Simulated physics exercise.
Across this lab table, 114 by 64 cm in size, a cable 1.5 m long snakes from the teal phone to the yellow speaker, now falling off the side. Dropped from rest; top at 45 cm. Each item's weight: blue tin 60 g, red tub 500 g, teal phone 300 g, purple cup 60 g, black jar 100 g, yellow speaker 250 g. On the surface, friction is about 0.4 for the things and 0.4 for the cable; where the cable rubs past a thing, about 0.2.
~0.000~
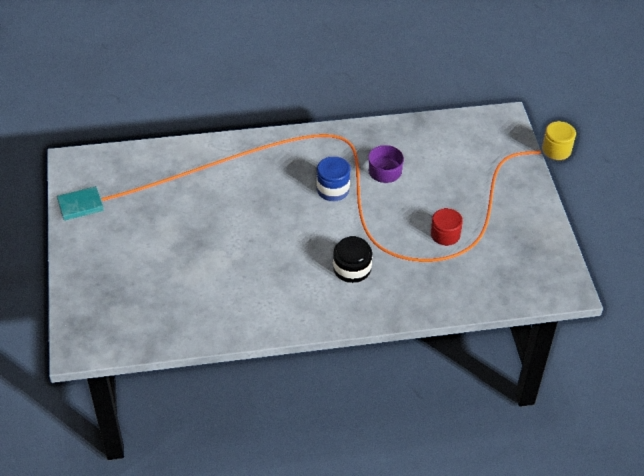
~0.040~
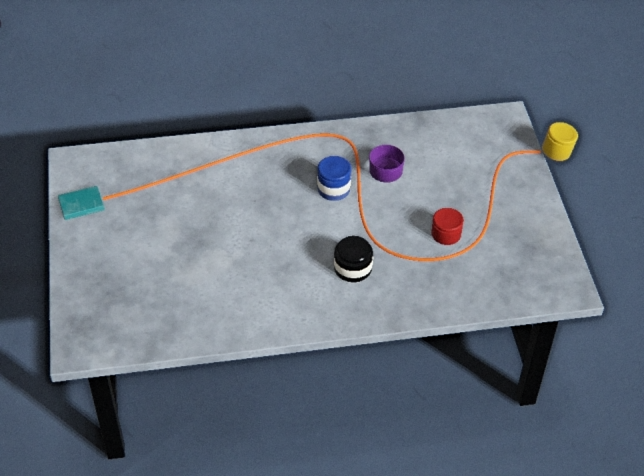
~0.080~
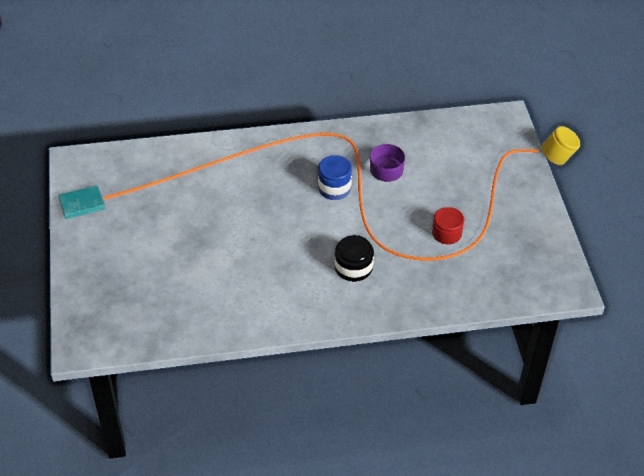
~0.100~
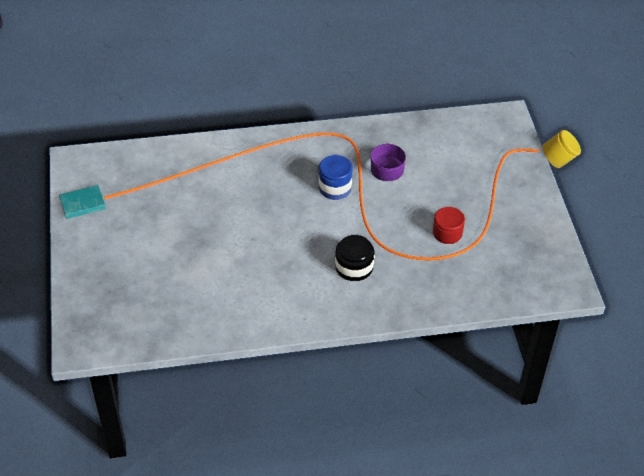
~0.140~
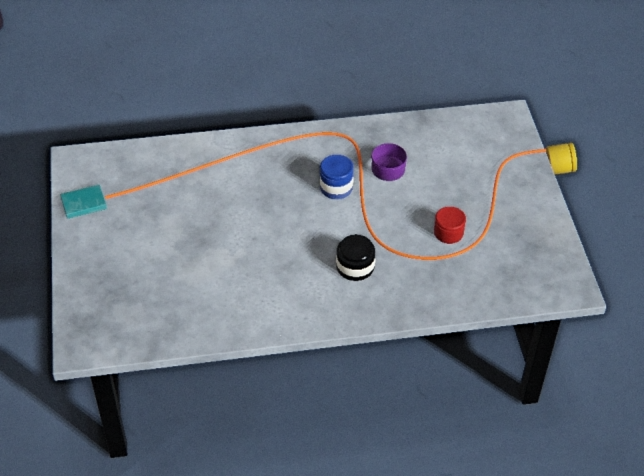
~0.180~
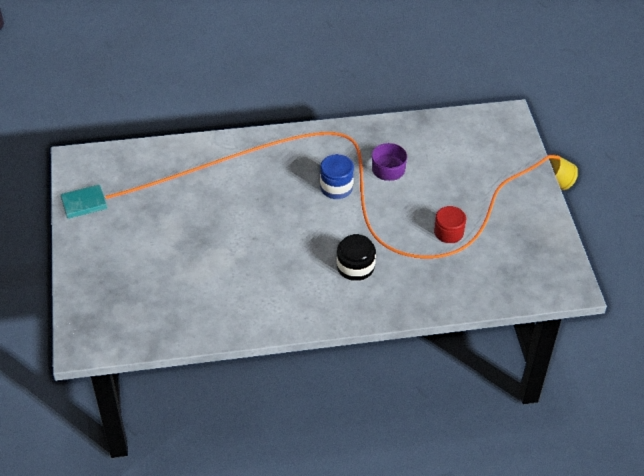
In this clip, a yellow cylinder tips and drops past the right edge of a gray table, tugging the nearby end of an orange cable, while the teal block, blue, purple, black and red containers stay in place.
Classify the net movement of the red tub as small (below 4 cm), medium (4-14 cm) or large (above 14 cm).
Small.
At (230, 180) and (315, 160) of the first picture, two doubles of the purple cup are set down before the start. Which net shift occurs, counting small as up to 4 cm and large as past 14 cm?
The first ends up with a short displacement, the second with a long displacement.
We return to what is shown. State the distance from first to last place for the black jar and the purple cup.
Net shift - black jar 0 cm, purple cup 0 cm.
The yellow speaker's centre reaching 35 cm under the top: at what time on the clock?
That comes at 0.34 seconds.
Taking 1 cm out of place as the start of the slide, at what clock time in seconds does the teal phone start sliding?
Teal phone not at all.
By 0.4 s, the cable's tail end at (107, 198); blue tin 7 cm off its start, yellow speaker over the edge.
By 0.7 s, the cable's tail end at (107, 198); blue tin 17 cm off its start, yellow speaker over the edge.
By 0.9 s, the cable's tail end at (107, 198); blue tin 17 cm off its start at (315, 222), yellow speaker over the edge.
By 1.2 s, the cable's tail end at (107, 198); blue tin 17 cm off its start, yellow speaker over the edge.
By 2.4 s, the cable's tail end at (107, 198); red tub 0 cm off its start at (451, 217), blue tin 17 cm off its start at (315, 222), yellow speaker over the edge.
